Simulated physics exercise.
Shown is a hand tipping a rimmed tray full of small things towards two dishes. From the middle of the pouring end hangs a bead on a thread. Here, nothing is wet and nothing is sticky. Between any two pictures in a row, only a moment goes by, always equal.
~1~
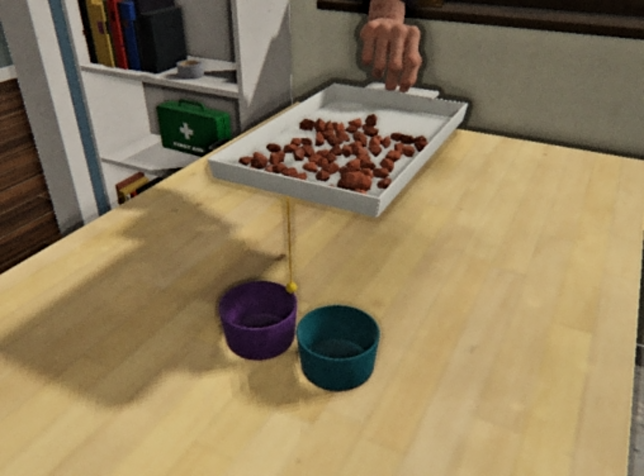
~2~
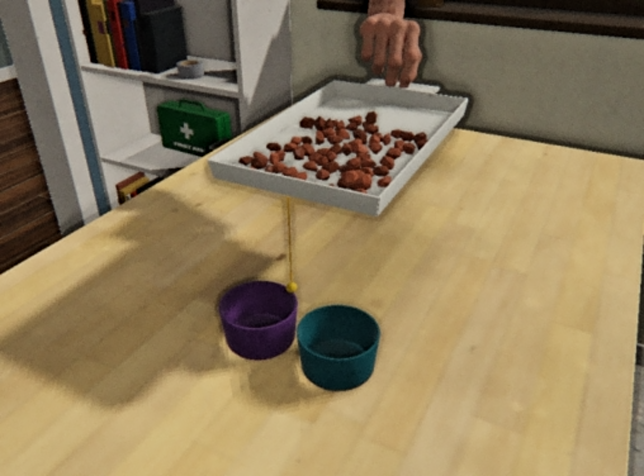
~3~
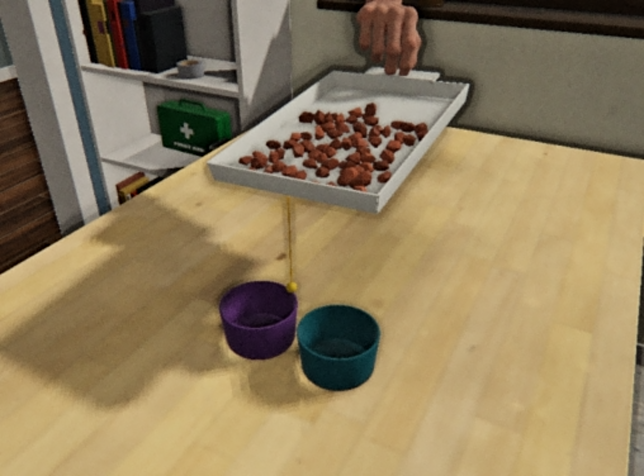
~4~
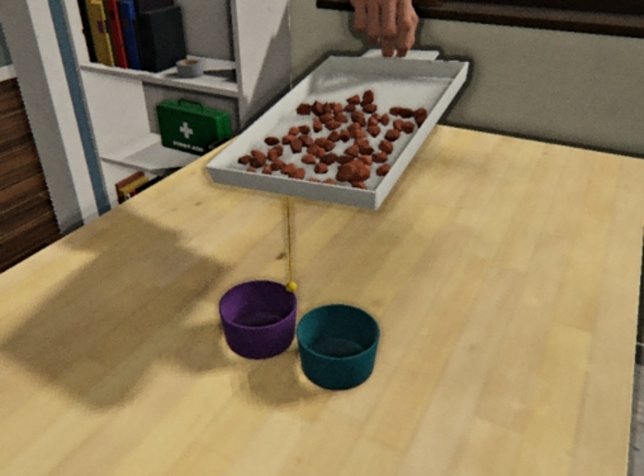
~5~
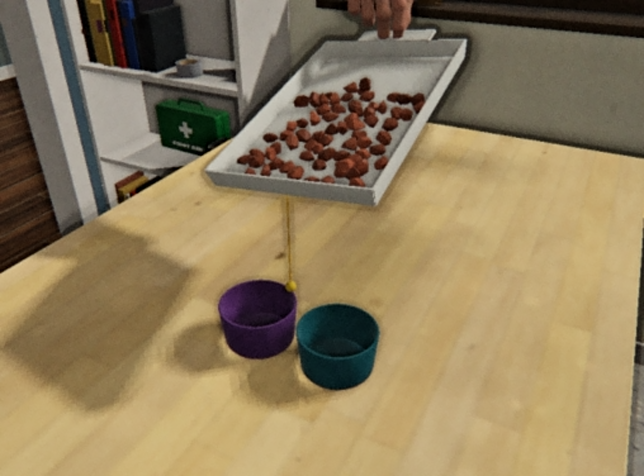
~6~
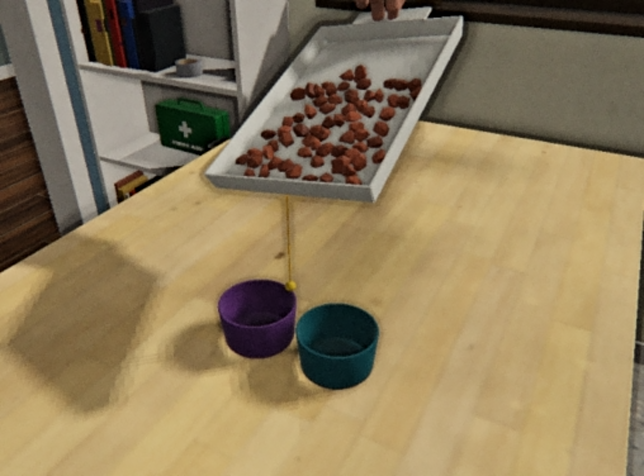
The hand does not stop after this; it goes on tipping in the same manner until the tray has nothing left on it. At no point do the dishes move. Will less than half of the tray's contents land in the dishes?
Yes. Mostly wasted.
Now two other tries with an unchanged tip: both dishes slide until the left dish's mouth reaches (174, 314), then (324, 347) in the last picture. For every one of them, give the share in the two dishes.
20% for the first placement, 0% for the second.
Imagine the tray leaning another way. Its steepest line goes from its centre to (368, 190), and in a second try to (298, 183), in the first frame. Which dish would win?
So, first the right-side one, then the left-side one.
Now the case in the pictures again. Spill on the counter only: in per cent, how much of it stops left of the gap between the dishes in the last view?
Roughly 100 %.
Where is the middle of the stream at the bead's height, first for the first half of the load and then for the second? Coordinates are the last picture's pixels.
Around (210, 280), followed by around (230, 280).
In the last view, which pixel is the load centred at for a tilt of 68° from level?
I'd mark the middle close to (262, 147).
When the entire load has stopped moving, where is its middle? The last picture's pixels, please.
I'd mark it at roughly (205, 322).
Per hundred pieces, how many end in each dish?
The left dish ends up with around 20 percent of the load, the right dish with around 0 percent.
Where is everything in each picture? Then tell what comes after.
Corners of the pouring end at (212, 158) and (378, 196), level; middle of the load at (330, 158), bits of crushed brick; left dish at (238, 341); right dish at (319, 371); bead on its thread at (291, 288), in the first picture.
Corners of the pouring end at (212, 159) and (377, 195), level; middle of the load at (330, 157), in the second picture.
Corners of the pouring end at (211, 161) and (376, 193), tipped barely, lowest at the left corner; middle of the load at (330, 153), in the third picture.
Corners of the pouring end at (210, 165) and (374, 190), tipped a little, lowest at the left corner; middle of the load at (328, 146), in the fourth picture.
Corners of the pouring end at (209, 169) and (371, 187), tipped clearly, lowest at the left corner; middle of the load at (326, 140), in the fifth picture.
Corners of the pouring end at (208, 172) and (368, 184), tipped clearly, lowest at the left corner; middle of the load at (324, 134); left dish at (237, 339); right dish at (319, 370), in the sixth picture.
Soon after the last picture, tray tipped steeply; all on the tray.
A little later, tray tipped past a quarter turn; about a quarter on the tray; a small part in the left dish; about half outside both; about a quarter in the air.
Later still, tray tipped past a quarter turn; about a quarter in the left dish; most outside both.
At rest, tray tipped past a quarter turn; none in the right dish; about a quarter in the left dish; most outside both.
